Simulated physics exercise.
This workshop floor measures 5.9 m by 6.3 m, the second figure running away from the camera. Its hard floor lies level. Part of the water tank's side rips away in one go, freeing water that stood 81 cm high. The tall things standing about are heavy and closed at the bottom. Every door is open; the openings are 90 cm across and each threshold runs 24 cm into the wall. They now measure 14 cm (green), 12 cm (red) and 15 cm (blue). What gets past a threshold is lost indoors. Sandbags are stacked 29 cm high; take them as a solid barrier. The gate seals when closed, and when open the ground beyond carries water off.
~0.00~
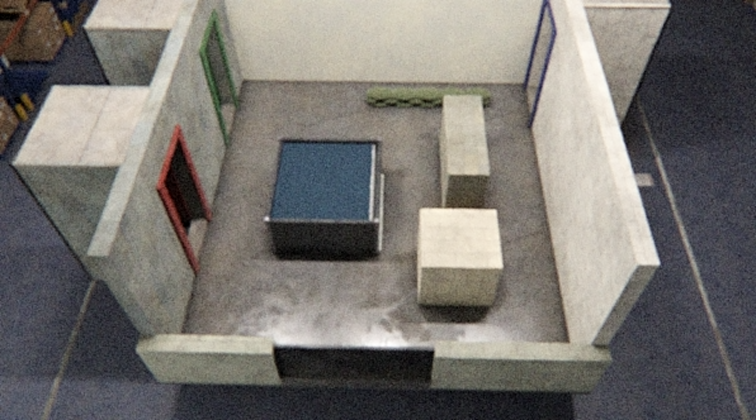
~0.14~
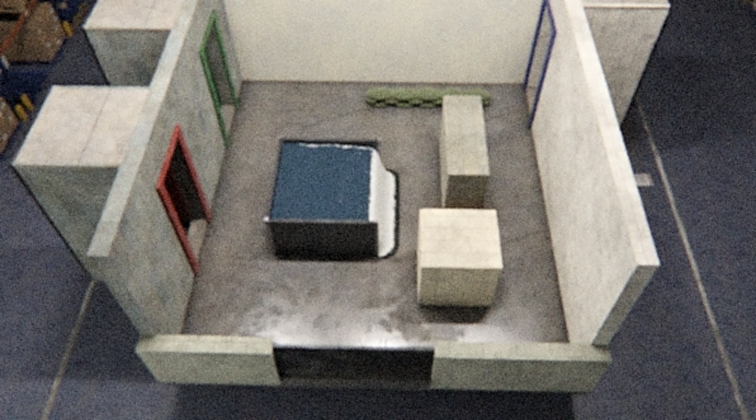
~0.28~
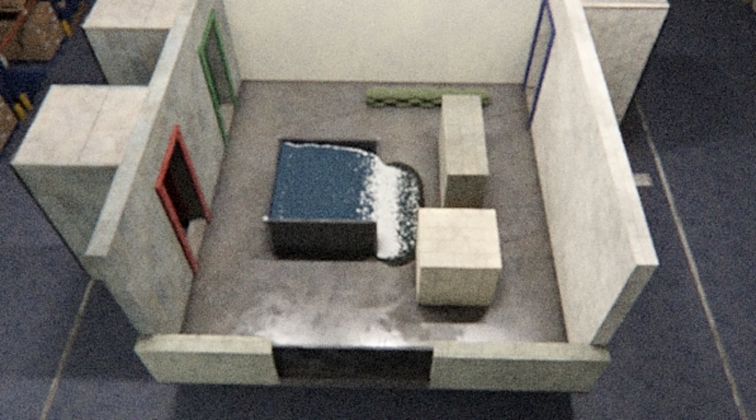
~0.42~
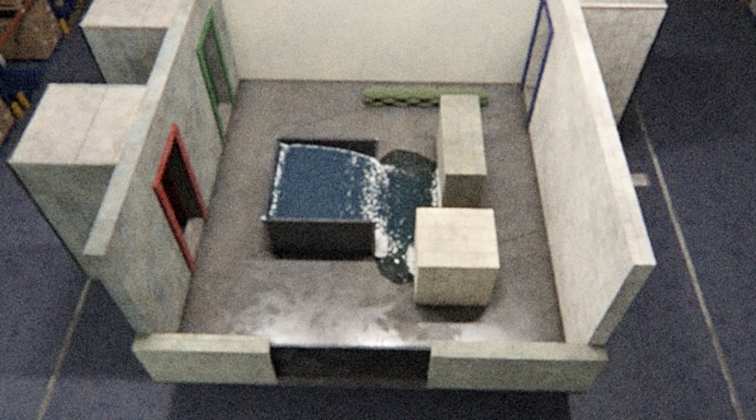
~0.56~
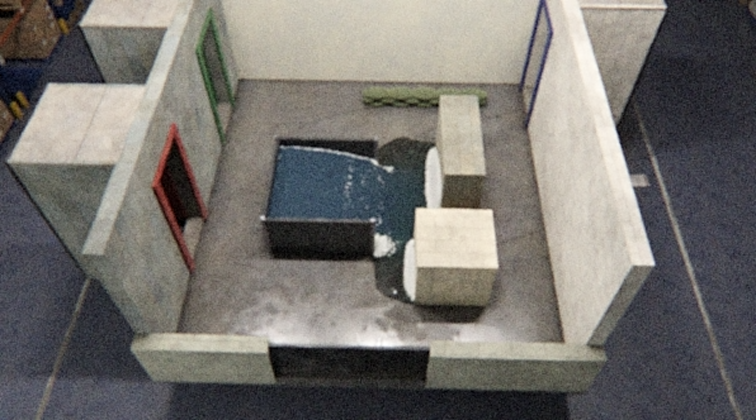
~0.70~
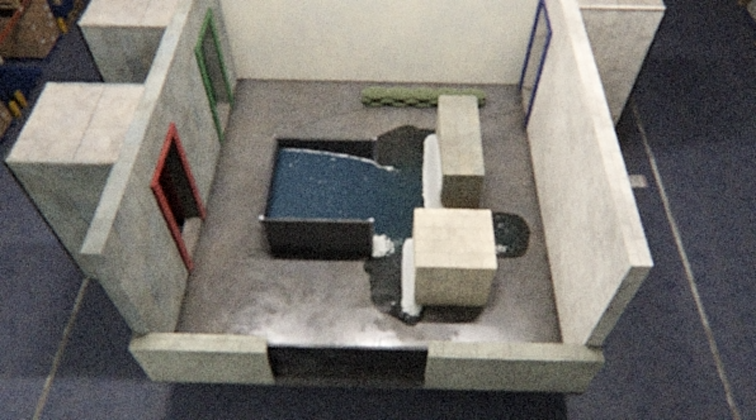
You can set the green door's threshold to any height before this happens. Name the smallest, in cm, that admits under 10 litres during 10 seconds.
It would have to be roughly 10 cm high.
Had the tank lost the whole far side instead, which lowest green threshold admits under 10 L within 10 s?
Some 18 cm.
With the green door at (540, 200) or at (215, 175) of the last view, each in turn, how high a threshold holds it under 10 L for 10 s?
Roughly 24 and 9.0 cm.
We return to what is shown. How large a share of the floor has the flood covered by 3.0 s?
Some 70 per cent of it.
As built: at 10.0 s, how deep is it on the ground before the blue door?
Some 5.5 cm.
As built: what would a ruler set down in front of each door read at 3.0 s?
Depths in cm: Green 10, red 0, blue 15.
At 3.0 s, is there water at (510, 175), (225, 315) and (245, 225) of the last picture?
In that order: Under water, flooded, still dry.
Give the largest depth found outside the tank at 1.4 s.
About 52 cm.
After 1.4 s water covers 25 % of the floor, deepest (52 cm) near (422, 244); it has not reached the green door.
After 3.0 s water covers 70 % of the floor, deepest (30 cm) near (515, 89); 10 cm at the green door, 0 litres in over its 14 cm threshold.
After 10.0 s water covers 95 % of the floor, deepest (14 cm) near (207, 348); 10 cm at the green door, 0 litres in over its 14 cm threshold.
At the green door as built, the water arrived by 2.8 s and peaked near 13 cm at 3.4 s.
With a threshold of 8.5 cm, 23 litres would have come in within the 10 s; with 12 cm, 1 litre. So under 10 litres takes about 10 cm.
